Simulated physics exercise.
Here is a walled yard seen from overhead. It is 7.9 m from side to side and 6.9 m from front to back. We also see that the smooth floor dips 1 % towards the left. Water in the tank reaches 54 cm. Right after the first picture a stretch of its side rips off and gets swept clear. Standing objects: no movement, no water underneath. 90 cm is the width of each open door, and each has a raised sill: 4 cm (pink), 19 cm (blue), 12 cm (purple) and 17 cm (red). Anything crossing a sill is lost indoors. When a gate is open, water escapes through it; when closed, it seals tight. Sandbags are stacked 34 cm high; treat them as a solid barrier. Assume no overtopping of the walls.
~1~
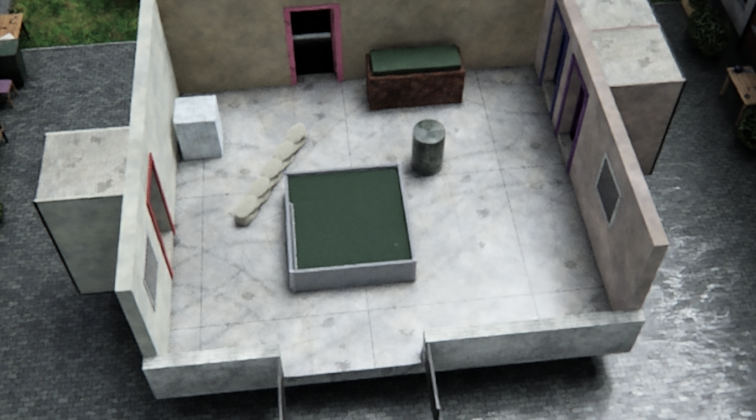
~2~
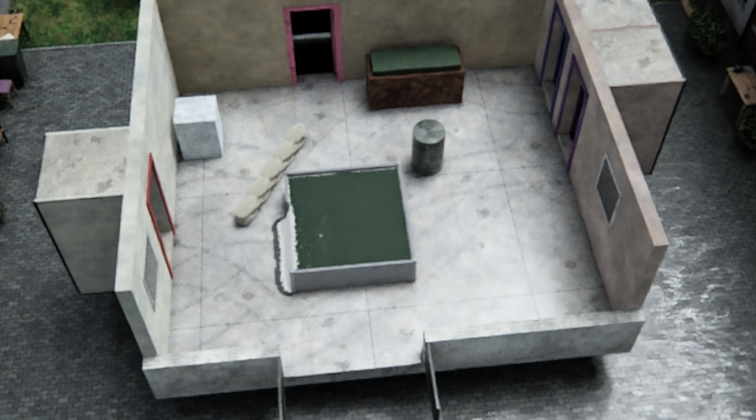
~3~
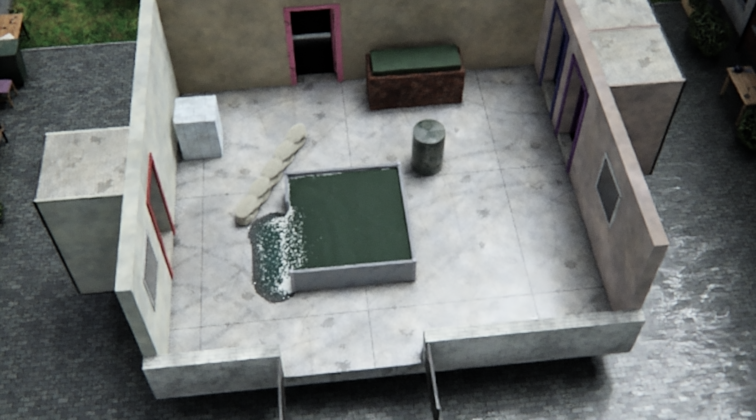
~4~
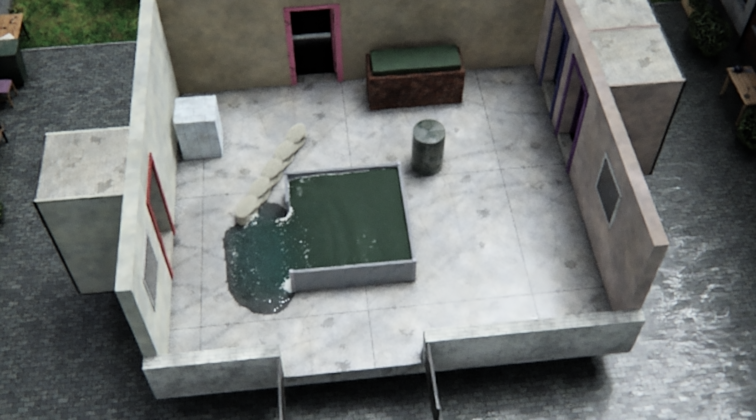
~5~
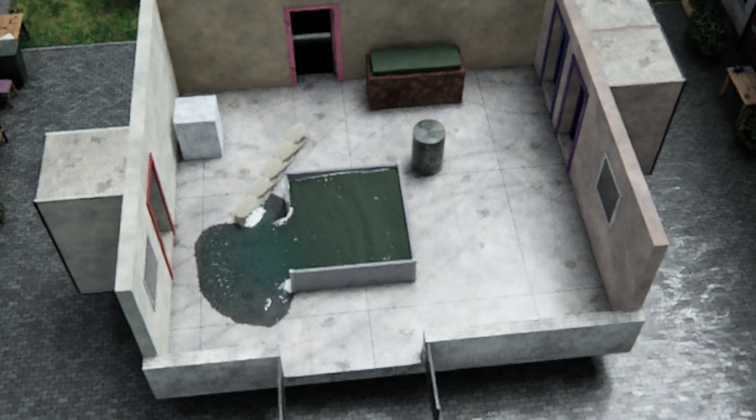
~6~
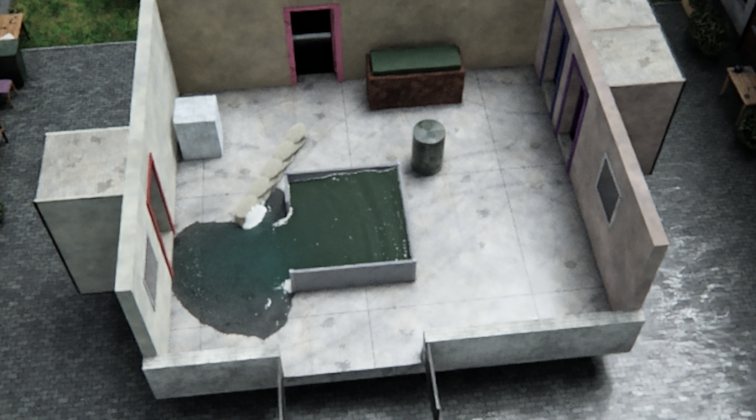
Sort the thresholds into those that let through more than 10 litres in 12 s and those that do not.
Sorted: Pink door lets more through; blue door does not; purple door does not; red door lets more through.
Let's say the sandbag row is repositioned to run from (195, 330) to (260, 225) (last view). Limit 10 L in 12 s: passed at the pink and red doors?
Against the limit, the pink door goes beyond it and the red door stays within it.
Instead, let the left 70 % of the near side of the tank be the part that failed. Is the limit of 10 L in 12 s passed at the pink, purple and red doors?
Against that limit: Pink under, purple not over, red below.
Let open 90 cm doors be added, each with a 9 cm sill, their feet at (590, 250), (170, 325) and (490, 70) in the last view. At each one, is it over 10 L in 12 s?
In that order: Not over, past it, under.
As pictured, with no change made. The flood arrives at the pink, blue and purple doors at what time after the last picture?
Pink: 4.0 s; blue: 10.5 s; purple: 8.5 s.
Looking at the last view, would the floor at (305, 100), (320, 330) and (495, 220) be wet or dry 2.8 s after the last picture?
Listed in sequence, the spots are bone dry, drenched and bone dry.
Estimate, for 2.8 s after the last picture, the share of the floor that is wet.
I'd say around 30 % is wet.
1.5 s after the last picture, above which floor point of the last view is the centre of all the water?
The water's centre sits at about (281, 258).
Then, 0.7 s after the last picture water covers 15 % of the floor and is deepest (39 cm) near (173, 264); pink door not reached, blue door not reached, purple door not reached, red door 35 cm at the sill, 40 L in.
Then, 1.5 s after the last picture water covers 20 % of the floor and is deepest (46 cm) near (169, 367); pink door not reached, blue door not reached, purple door not reached, red door 34 cm at the sill, 120 L in.
Then, 2.8 s after the last picture water covers 30 % of the floor and is deepest (29 cm) near (168, 376); pink door not reached, blue door not reached, purple door not reached, red door 23 cm at the sill, 201 L in.
Then, 6.3 s after the last picture water covers 60 % of the floor and is deepest (16 cm) near (176, 190); pink door 8 cm at the sill, 15 L in, blue door not reached, purple door not reached, red door 13 cm at the sill, 216 L in.
Then, 11.3 s after the last picture water covers 85 % of the floor and is deepest (10 cm) near (176, 190); pink door 7 cm at the sill, 56 L in, blue door 2 cm at the sill, 0 L in, purple door 1 cm at the sill, 0 L in, red door 9 cm at the sill, 216 L in.
